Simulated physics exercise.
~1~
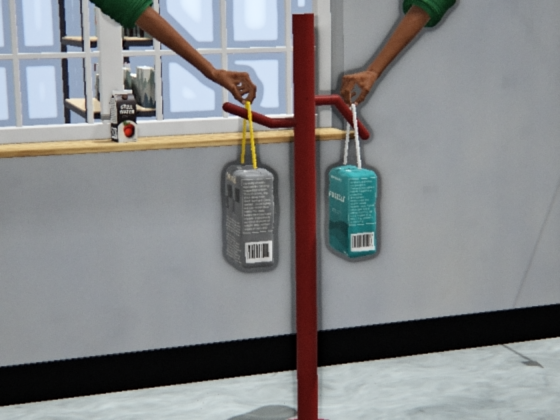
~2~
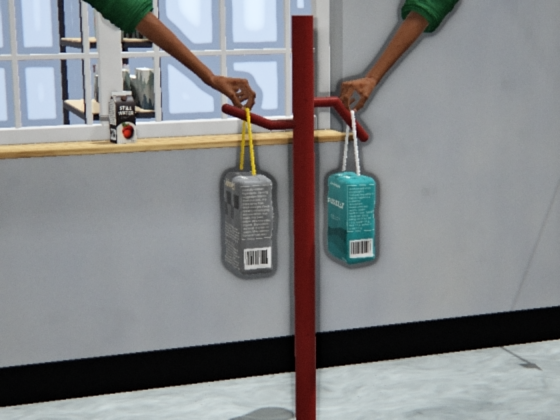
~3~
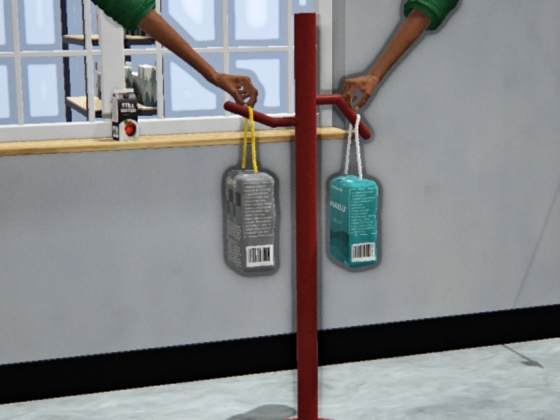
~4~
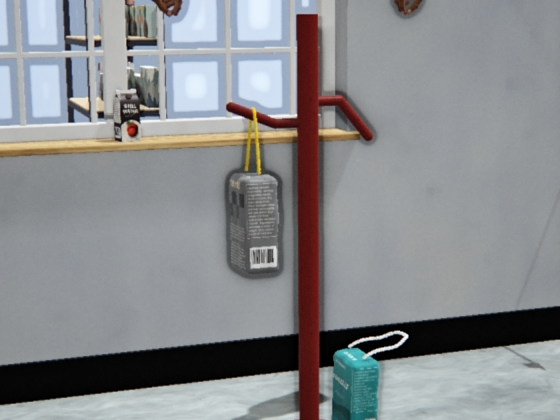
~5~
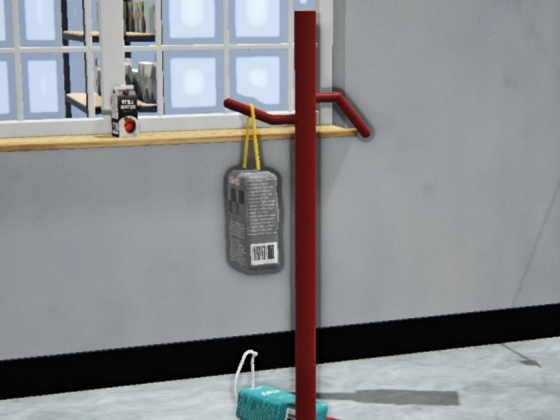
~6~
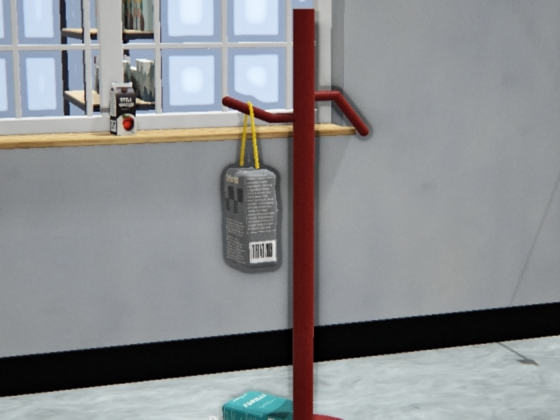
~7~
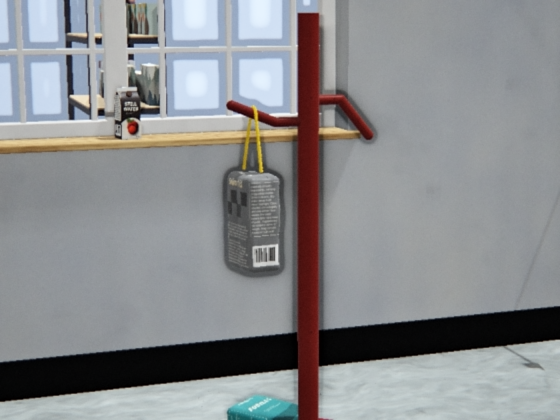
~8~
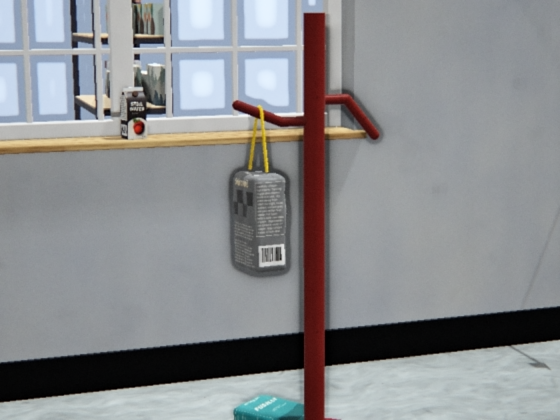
A turquoise sack dropped to the floor when two hands let go of it and a grey sack at a red stand's pegs, then toppled onto its side near the base, while the grey one stayed hanging by its yellow loop on the left.
